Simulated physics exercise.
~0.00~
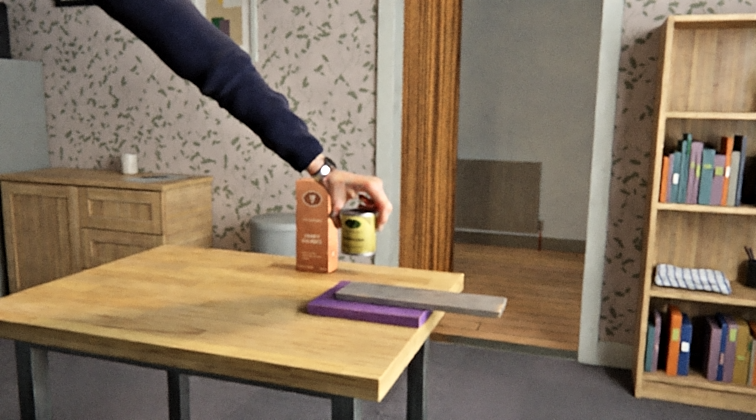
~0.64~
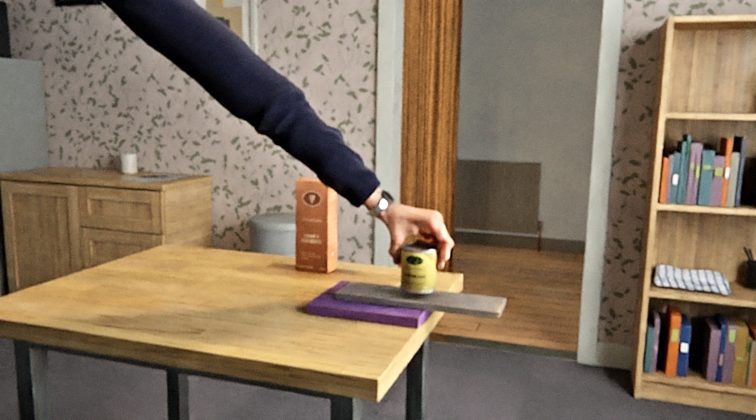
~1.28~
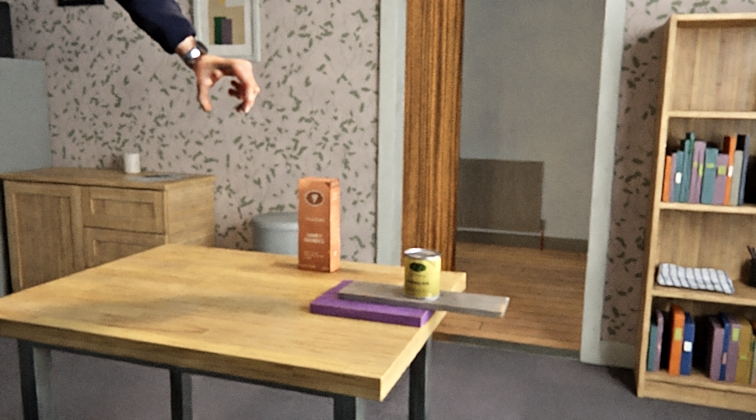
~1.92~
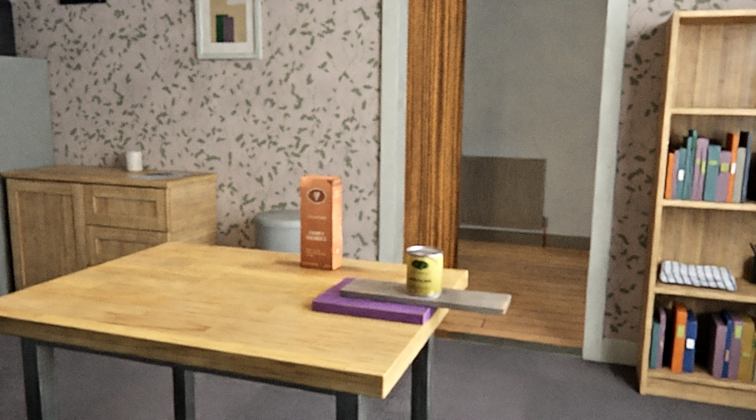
At first, a grey board lies across a purple slab on a wooden table, its right part sticking out past the table's end, while an orange carton stands behind it. A hand reaching in from the upper left holds a yellow tin beside the carton. The hand carries the tin right and down and sets it on the grey board. It then lets go and draws back toward the upper left, leaving the tin upright. Finally the arm is out of view, and the board stays in place with the tin standing on it, the slab and carton unmoved.
